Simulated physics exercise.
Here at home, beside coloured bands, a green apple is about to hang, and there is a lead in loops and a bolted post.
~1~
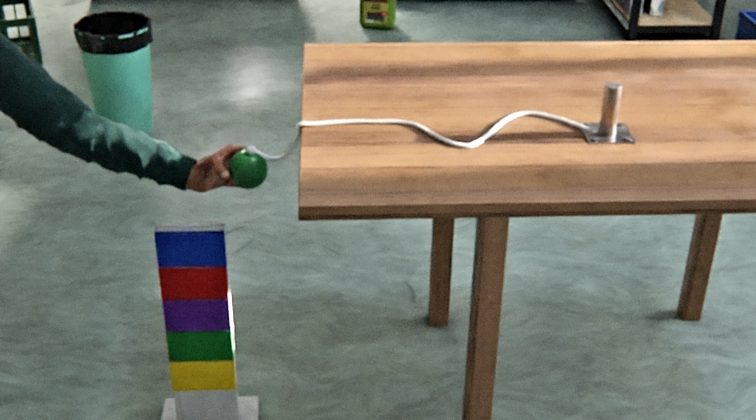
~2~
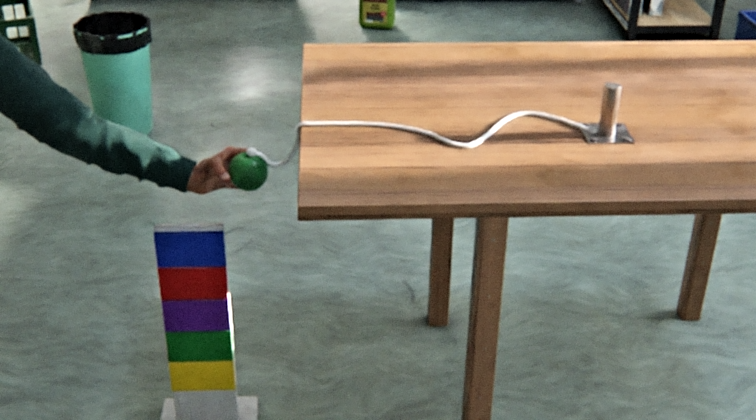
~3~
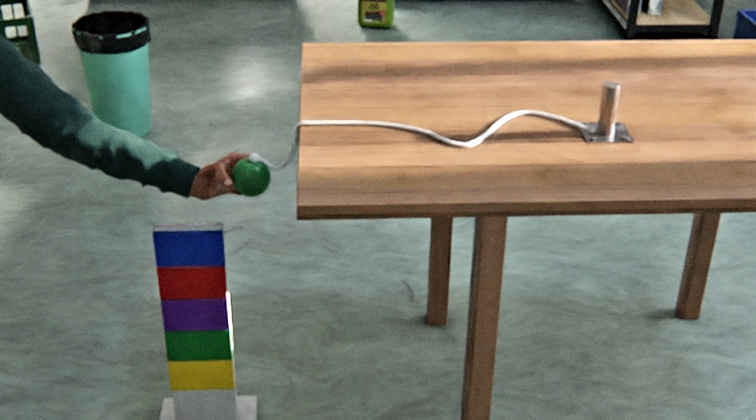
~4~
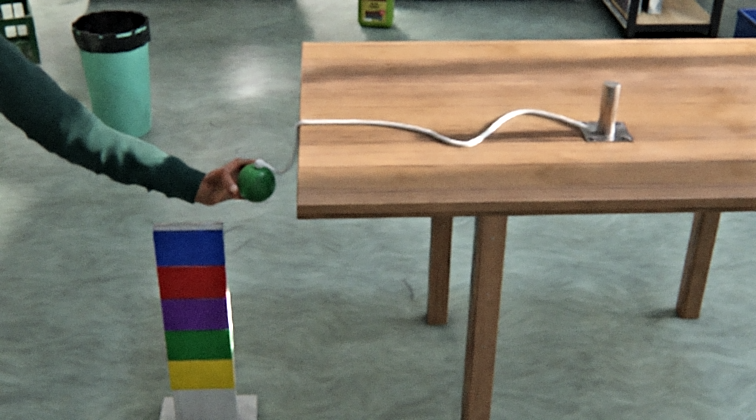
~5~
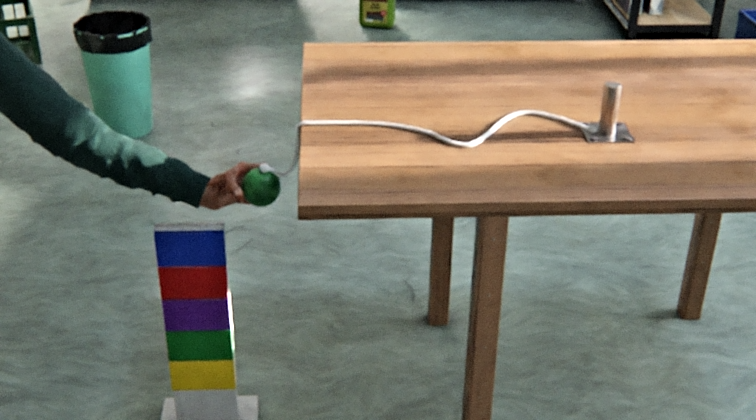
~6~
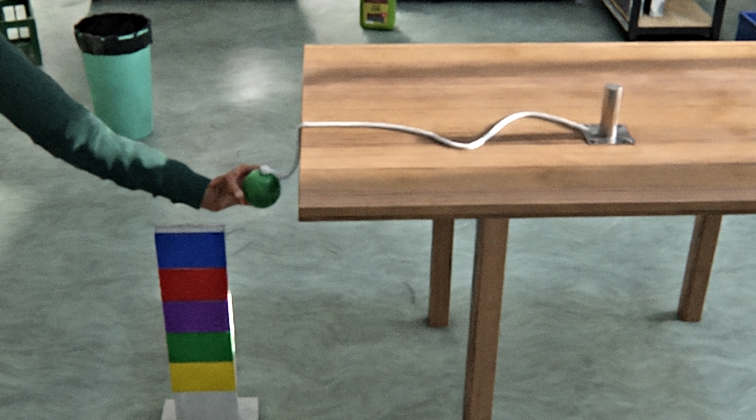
A hand held a green ball on a white cord running across a wooden table to a metal post, then lowered it slightly and moved it a little right, above a colourful striped block.
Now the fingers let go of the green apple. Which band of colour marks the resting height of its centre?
The red band marks it.
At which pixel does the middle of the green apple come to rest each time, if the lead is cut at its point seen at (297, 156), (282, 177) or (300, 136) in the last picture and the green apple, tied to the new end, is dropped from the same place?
First (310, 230), then (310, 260), then (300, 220).
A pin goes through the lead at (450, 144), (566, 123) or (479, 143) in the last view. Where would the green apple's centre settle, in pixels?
The three spots are (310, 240), (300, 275) and (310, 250), in that order.
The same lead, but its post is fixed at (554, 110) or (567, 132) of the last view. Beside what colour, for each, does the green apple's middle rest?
Taking the two spots in turn: Purple, then purple.
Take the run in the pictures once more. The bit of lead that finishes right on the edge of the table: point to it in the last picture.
(365, 125), give or take.
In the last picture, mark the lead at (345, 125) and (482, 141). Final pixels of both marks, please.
You'll find the first mark at (300, 158) and the second mark at (434, 134).
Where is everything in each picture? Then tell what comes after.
In the first picture, green apple (248, 169); blue (191, 251); red (194, 284); purple (197, 316); green (200, 347); yellow (203, 377).
In the second picture, green apple (248, 171); lead through (557, 119) (498, 125) (451, 143) (383, 125) (301, 129).
In the third picture, green apple (251, 177).
In the fourth picture, green apple (256, 183); lead through (556, 118) (497, 124) (450, 142) (382, 124) (300, 127).
In the fifth picture, green apple (261, 187).
In the sixth picture, green apple (262, 189); lead through (558, 120) (499, 126) (451, 144) (384, 127) (302, 130).
Early on, apple near (338, 276); level with red.
Midway, apple near (301, 283); level with red.
Finally, apple near (296, 283); level with red. Its middle rests at the red band.
